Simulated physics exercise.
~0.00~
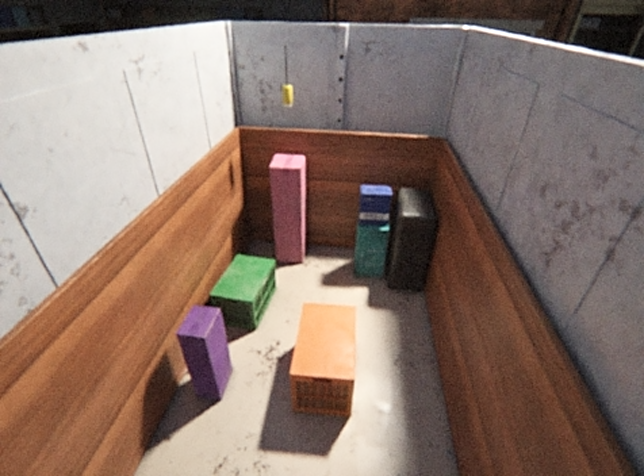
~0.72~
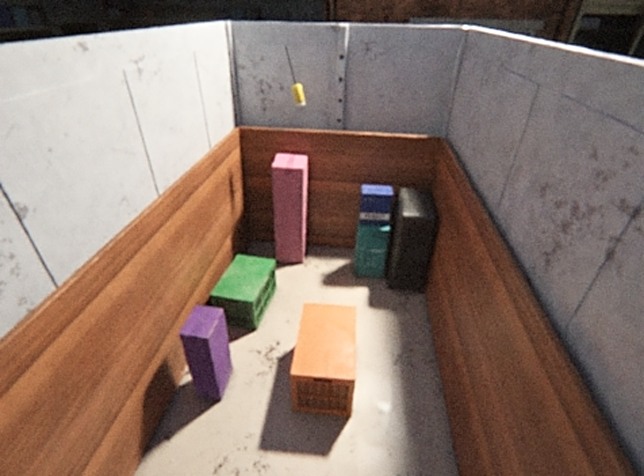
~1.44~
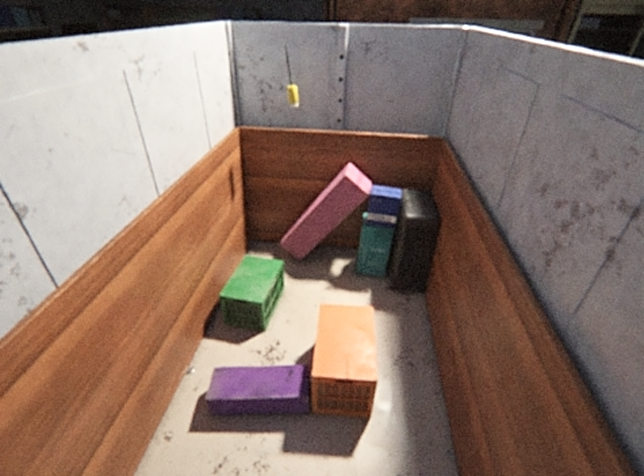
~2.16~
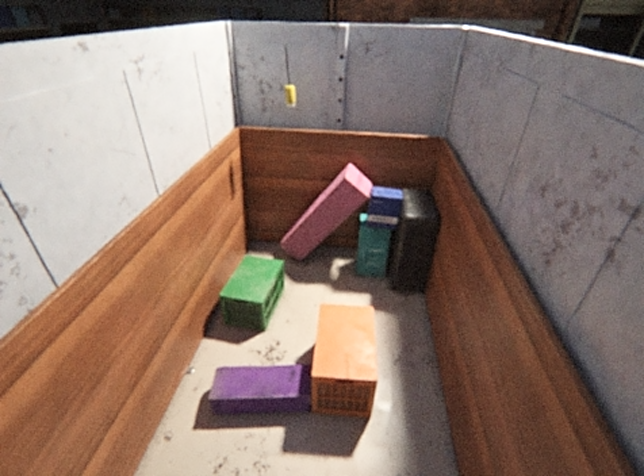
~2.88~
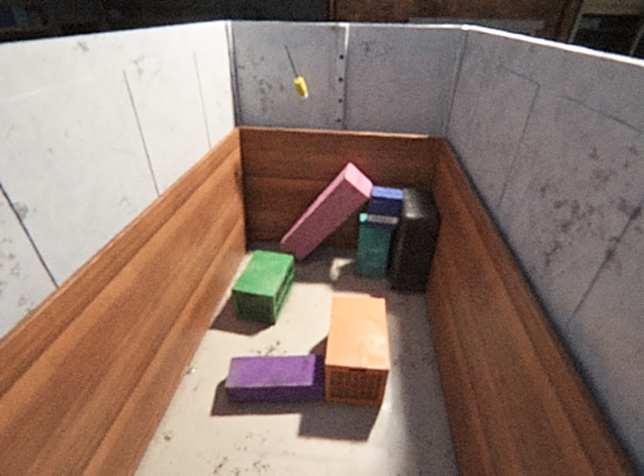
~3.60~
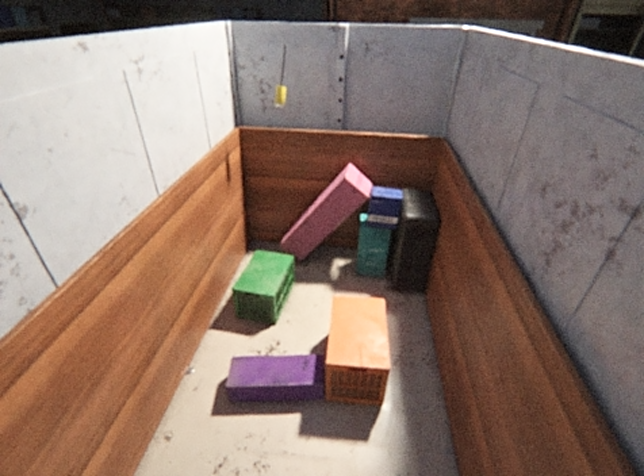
The load bay of a van, with pale walls above wooden panels, is seen from above, looking forwards, as a small yellow lamp swings at the far wall. A black case stands at the back right beside a blue box atop a turquoise one, with a tall pink box to their left, a green chest and upright purple box at left, and an orange chest near the middle. The purple box topples right onto its side against the orange chest, which shifts right, while the pink box tips right and leans against the stacked boxes. Later the purple box and both chests slide slightly right and away. The pink box stays leaning, the purple box lies flat, and the stack and black case remain upright.
